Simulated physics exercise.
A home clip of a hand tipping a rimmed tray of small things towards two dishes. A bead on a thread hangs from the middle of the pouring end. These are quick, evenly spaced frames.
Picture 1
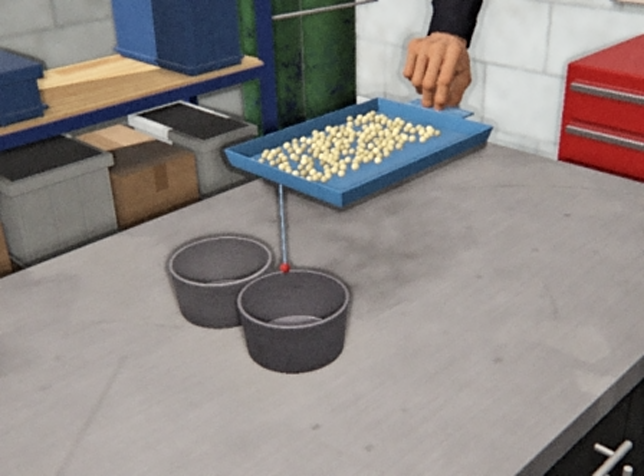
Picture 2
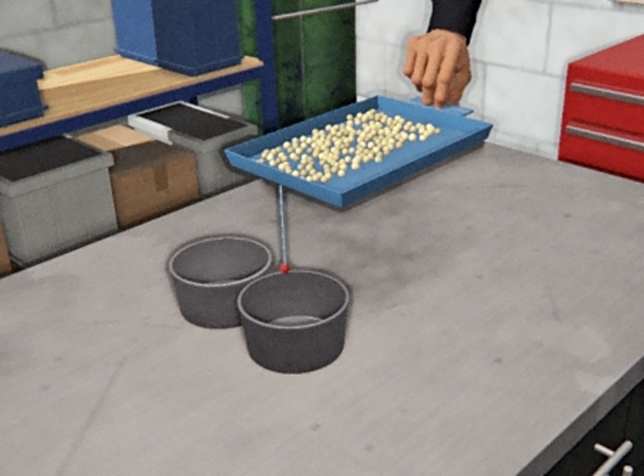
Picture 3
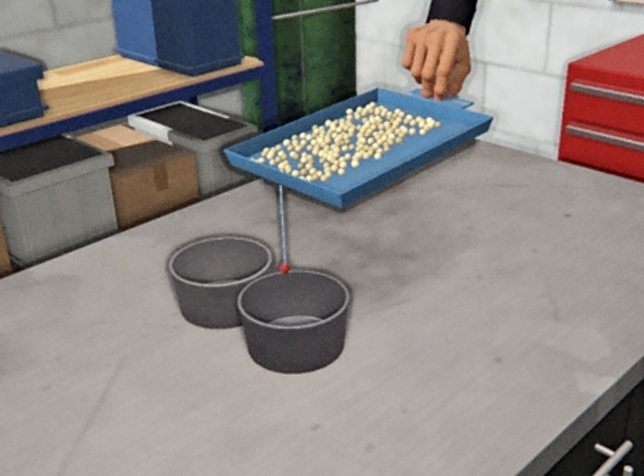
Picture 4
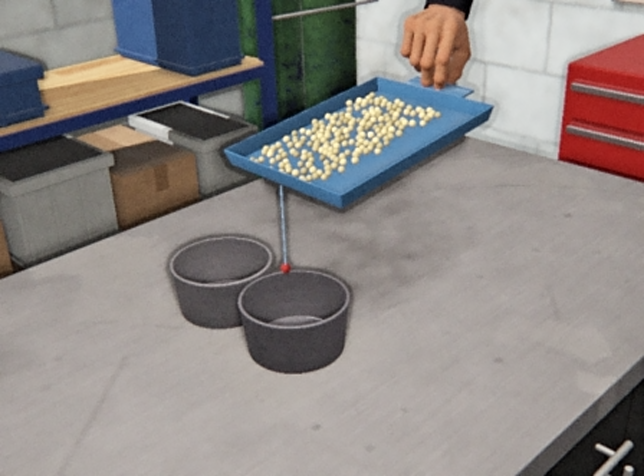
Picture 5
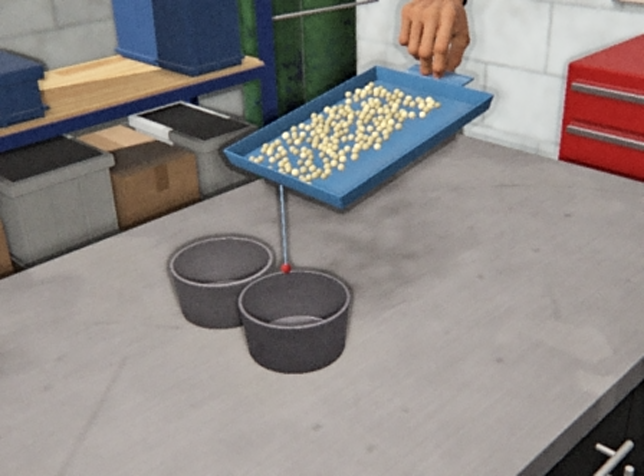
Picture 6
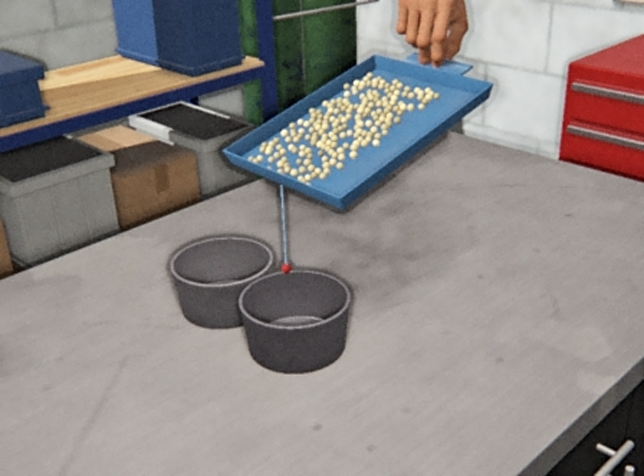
A hand gripping the far edge of a blue rimmed tray of pale, round beans lifts it slowly above a grey worktop, seen from slightly above by a still camera. Two dark grey dishes sit below, near a red bead on a thread, with shelves and bins at left and red drawers at right. The tray's far side rises steadily, steepening its slant, while the dishes stay put.
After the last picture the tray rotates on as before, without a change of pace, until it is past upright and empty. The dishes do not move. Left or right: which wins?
The right-hand one ends fuller.
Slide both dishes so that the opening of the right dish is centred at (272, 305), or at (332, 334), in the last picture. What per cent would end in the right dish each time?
About 70 and 30 per cent.
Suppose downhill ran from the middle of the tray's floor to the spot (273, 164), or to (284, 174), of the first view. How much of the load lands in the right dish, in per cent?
The first gives 0 %, the second 20 %.
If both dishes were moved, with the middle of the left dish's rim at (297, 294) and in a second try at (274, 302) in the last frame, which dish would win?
The first try: The left dish. The second: The left dish.
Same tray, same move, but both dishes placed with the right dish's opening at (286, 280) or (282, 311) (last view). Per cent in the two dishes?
Near 30 % and 90 %.
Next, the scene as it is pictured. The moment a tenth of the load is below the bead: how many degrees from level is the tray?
Near 95 degrees.
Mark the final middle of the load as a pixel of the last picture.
Roughly at (285, 341).
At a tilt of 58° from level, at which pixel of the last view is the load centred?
Roughly at (290, 167).
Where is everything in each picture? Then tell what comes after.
Corners of the pouring end near (231, 150) and (341, 190), level; middle of the load near (348, 147), soya beans; left dish near (183, 297); right dish near (254, 339); bead on its thread near (285, 268), in the first picture.
Corners of the pouring end near (231, 150) and (341, 191), level; middle of the load near (348, 146), in the second picture.
Corners of the pouring end near (230, 150) and (341, 191), tipped barely, lowest at the right corner; middle of the load near (347, 142), in the third picture.
Corners of the pouring end near (230, 150) and (340, 192), tipped a little, lowest at the right corner; middle of the load near (347, 136), in the fourth picture.
Corners of the pouring end near (229, 150) and (340, 193), tipped a little, lowest at the right corner; middle of the load near (347, 131), in the fifth picture.
Corners of the pouring end near (229, 150) and (340, 194), tipped a little, lowest at the right corner; middle of the load near (345, 126); left dish near (184, 297); right dish near (255, 339), in the sixth picture.
Shortly afterwards, tray tipped steeply; all but a few on the tray; only a few in the right dish; only a few in the left dish; only a few in the air.
Next, tray tipped right over; near half on the tray; a little in the right dish; only a few in the left dish; only a few outside both; near a third in the air.
Some moments later, tray tipped past a quarter turn; near two thirds in the right dish; a little in the left dish; near a third outside both.
In the end, tray tipped past a quarter turn; near two thirds in the right dish; a little in the left dish; near a third outside both.
